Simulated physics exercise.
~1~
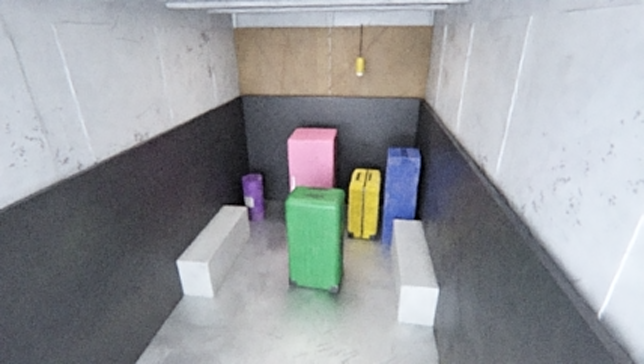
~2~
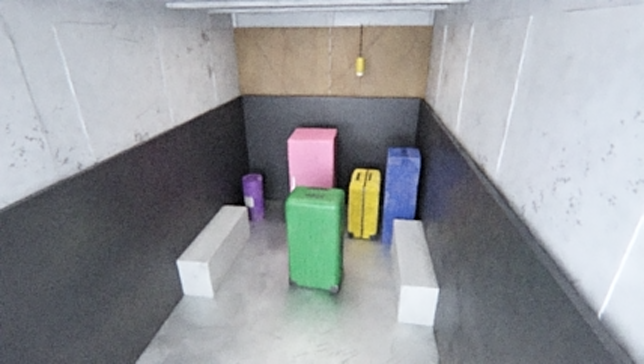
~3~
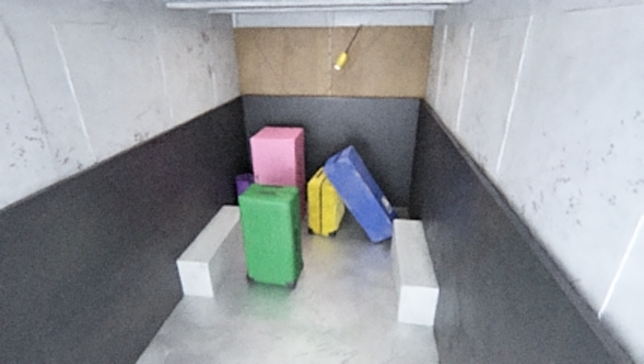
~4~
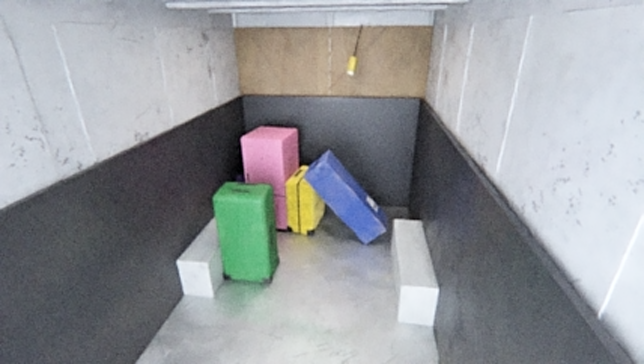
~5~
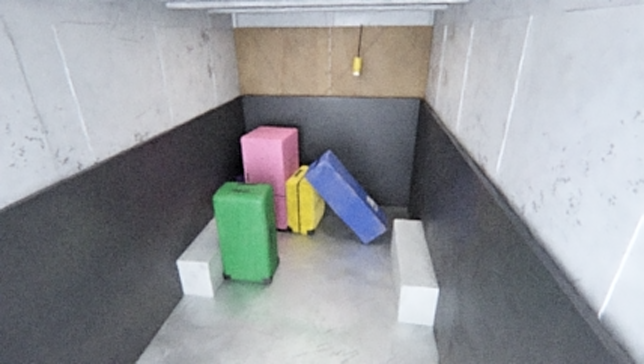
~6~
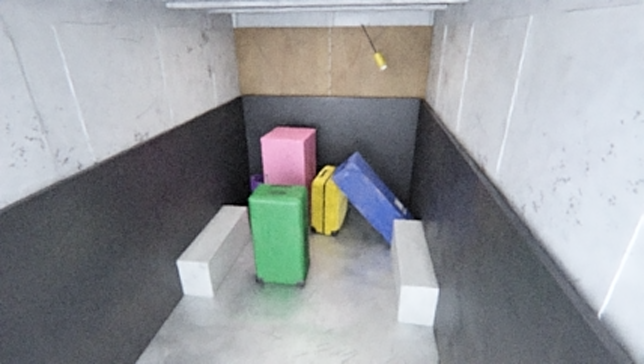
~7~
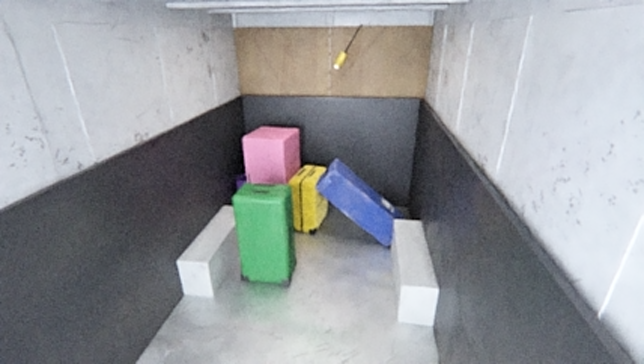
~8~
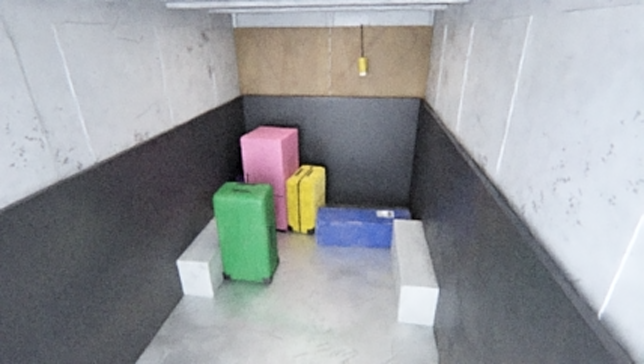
A tall green case stands in the middle of a van's grey load bay, seen from behind and facing the front wall, with a pink box-shaped appliance behind it, a purple canister to the left, and yellow and blue cases to the right. At first all is still beneath a hanging yellow lamp. Then the lamp swings and the load slides left, the blue one tipping against the yellow case. The load shifts back to the right, then left again, the blue one still leaning. Finally the blue one lies on its side, while the green, pink and yellow pieces stand upright, left of where they began.
